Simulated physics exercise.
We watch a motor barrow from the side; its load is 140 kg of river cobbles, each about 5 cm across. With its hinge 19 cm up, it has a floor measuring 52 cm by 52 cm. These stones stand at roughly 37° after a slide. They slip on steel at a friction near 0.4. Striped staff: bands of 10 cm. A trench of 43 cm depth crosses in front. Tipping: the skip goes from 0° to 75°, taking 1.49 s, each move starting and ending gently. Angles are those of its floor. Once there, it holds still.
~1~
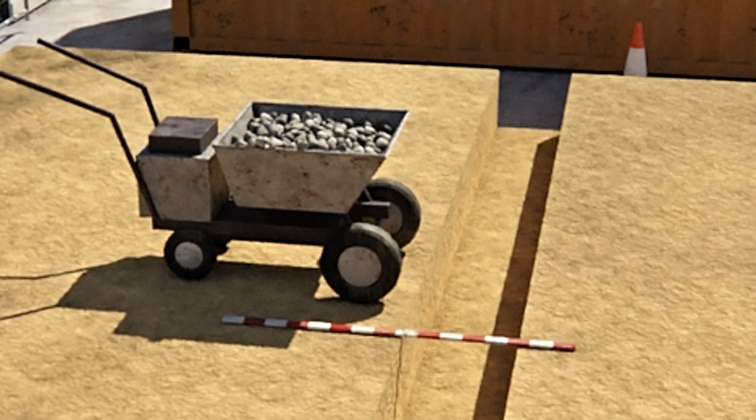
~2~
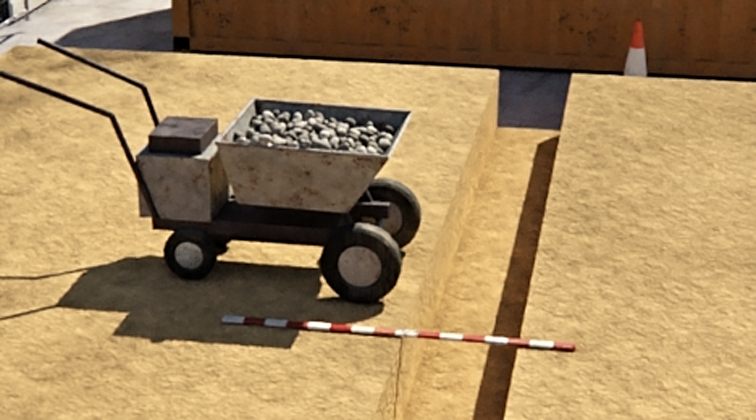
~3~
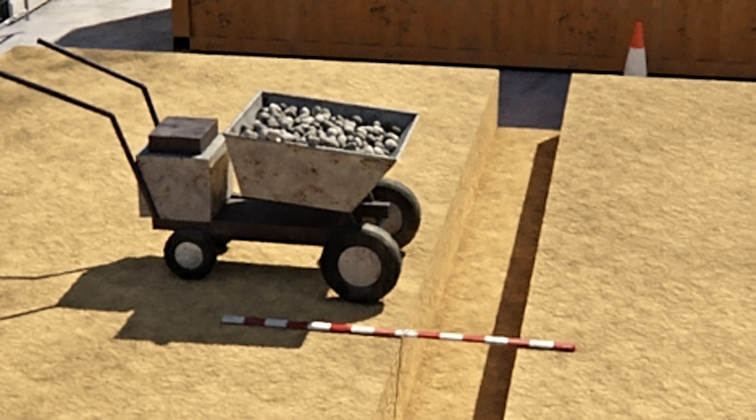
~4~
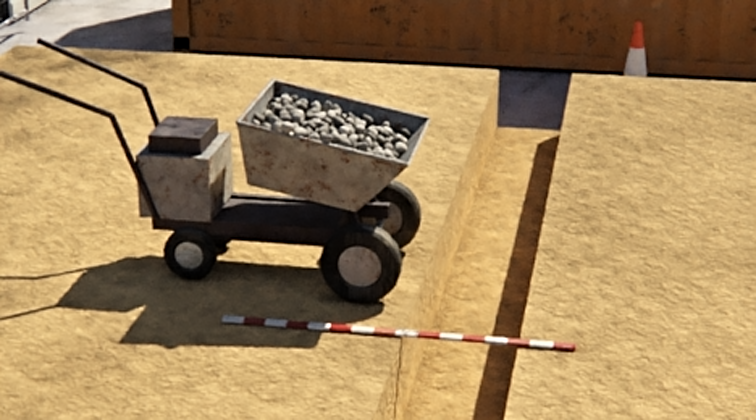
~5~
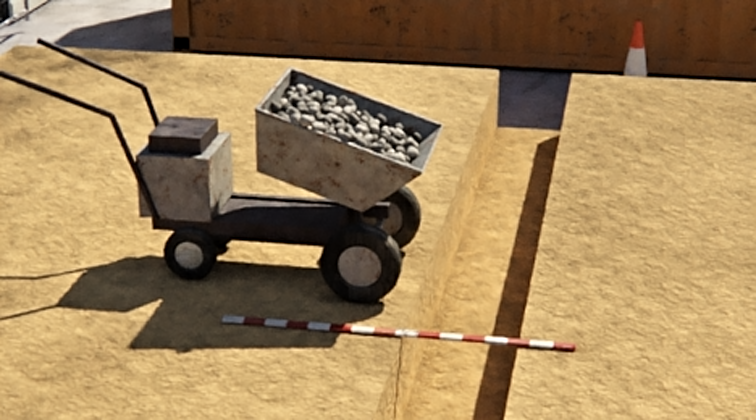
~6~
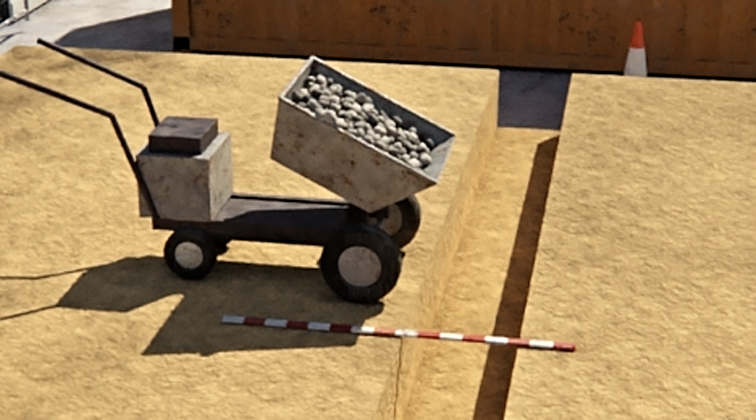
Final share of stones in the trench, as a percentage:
65 per cent.
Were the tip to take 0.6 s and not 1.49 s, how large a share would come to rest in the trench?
It would be near 40 percent.
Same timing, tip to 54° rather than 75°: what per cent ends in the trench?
It would be close to 25 percent.
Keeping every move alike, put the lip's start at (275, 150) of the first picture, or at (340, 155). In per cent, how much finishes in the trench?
Roughly 75 in a hundred, then 100 in a hundred.
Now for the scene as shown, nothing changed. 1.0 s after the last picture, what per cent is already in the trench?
I'd put it near 25 per cent.
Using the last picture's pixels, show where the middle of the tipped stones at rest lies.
Their centre sits close to (513, 346).
Then, 0.5 s after the last picture the floor is at 63°, 99 % in the skip, 1 % in the trench; the foremost stones are at (505, 236).
Then, 1.0 s after the last picture the floor is at 75°, 54 % in the skip, 23 % in the trench, 23 % past the trench; the foremost stones are at (625, 289).
Then, 1.3 s after the last picture the floor is at 75°, 25 % in the skip, 40 % in the trench, 36 % past the trench; the foremost stones are at (685, 311).
Then, 3.3 s after the last picture the floor is at 75°, 0 % in the skip, 65 % in the trench, 35 % past the trench; the foremost stones are at (715, 317).
